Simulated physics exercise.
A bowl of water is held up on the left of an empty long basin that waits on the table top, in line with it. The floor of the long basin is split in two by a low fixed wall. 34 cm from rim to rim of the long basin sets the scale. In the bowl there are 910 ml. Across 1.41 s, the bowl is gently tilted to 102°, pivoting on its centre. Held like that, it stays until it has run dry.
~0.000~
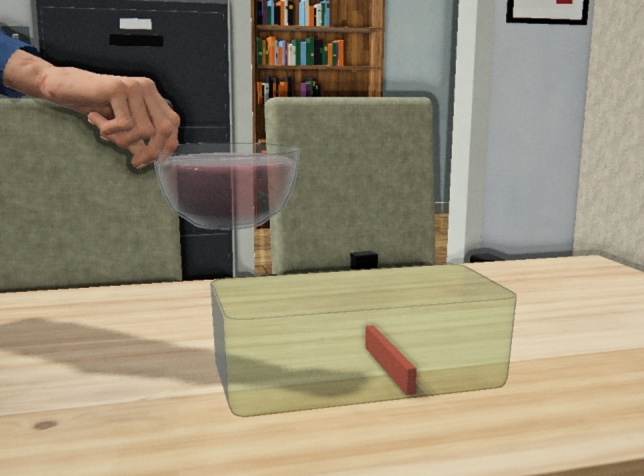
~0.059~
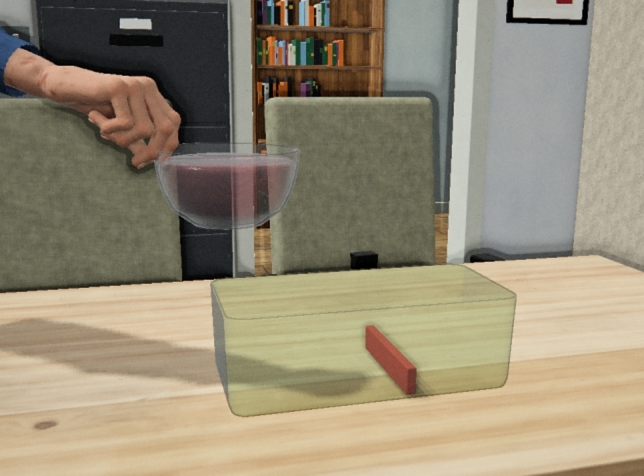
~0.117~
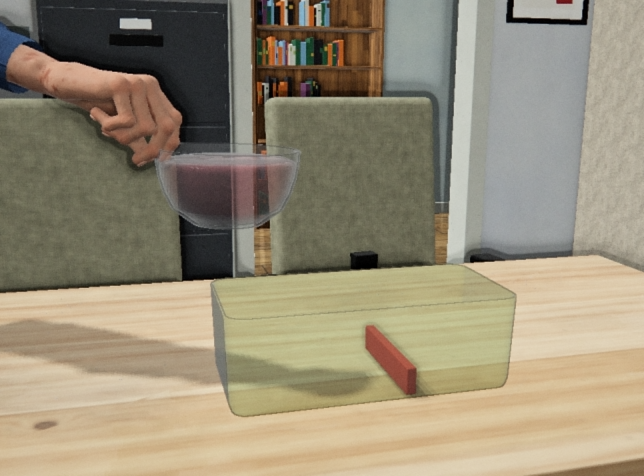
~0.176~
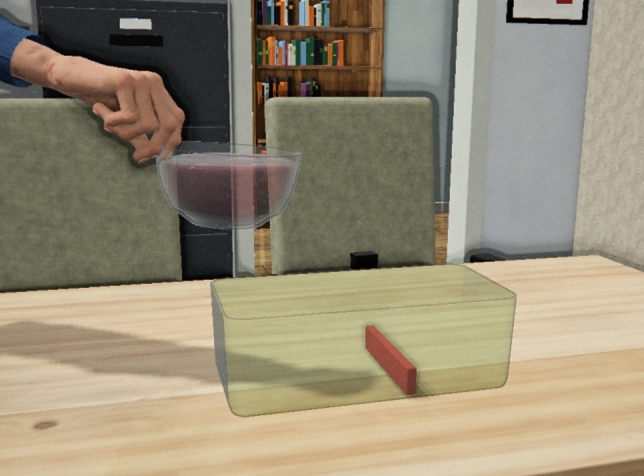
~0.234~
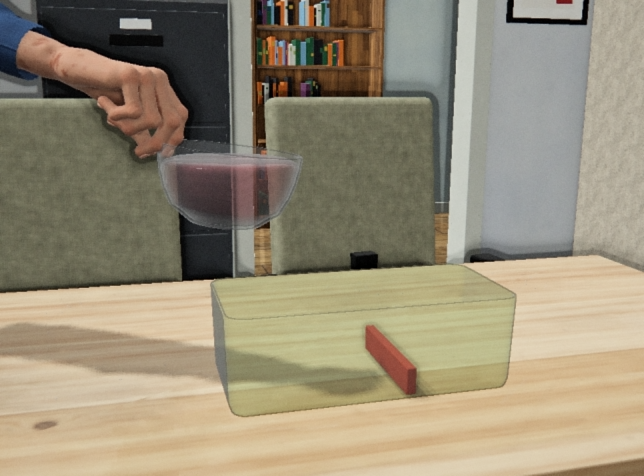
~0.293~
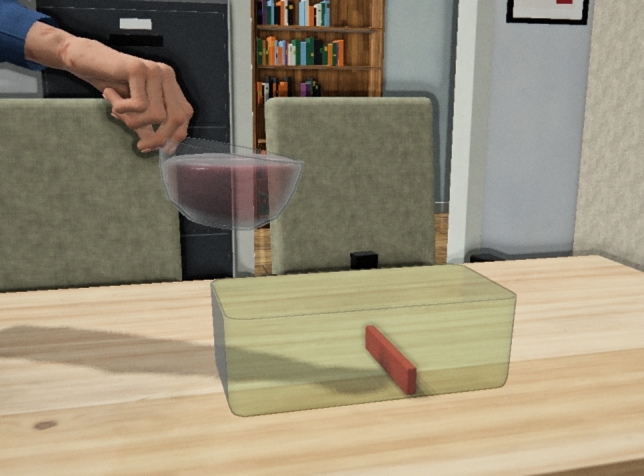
The footage shows a hand holding a clear bowl of dark reddish liquid above a wooden table, up and to the left of a long, see-through basin with a red divider inside, then gently tilting the bowl slightly to the right.
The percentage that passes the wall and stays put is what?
It is about 8 per cent.
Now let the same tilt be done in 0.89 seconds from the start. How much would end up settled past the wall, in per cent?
Roughly 15 %.
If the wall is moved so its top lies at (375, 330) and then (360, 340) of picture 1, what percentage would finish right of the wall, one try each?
I'd say 5 percent on the first go, 45 percent on the next.
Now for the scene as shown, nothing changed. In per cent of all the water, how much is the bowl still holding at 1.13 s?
Around 6 in a hundred.
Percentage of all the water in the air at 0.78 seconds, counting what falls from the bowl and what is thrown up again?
Roughly 28 percent.
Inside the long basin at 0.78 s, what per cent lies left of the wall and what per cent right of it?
18 left and 0 right, roughly.
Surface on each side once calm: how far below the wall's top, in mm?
The left comes to roughly 6 mm and the right to roughly 28 mm.
After 0.78 s the tilt is 59° and 53 per cent is still to pour, 19 is left of the wall and 0 right of it.
After 1.13 s the tilt is 93° and 6 per cent is still to pour, 84 is left of the wall and 3 right of it.
After 1.51 s the tilt is 102° and 0 per cent is still to pour, 92 is left of the wall and 8 right of it.
After 1.91 s the tilt is 102° and 0 per cent is still to pour, 91 is left of the wall and 9 right of it.
In the end 91 per cent lies left of the wall, 8 right of it and 0 outside.
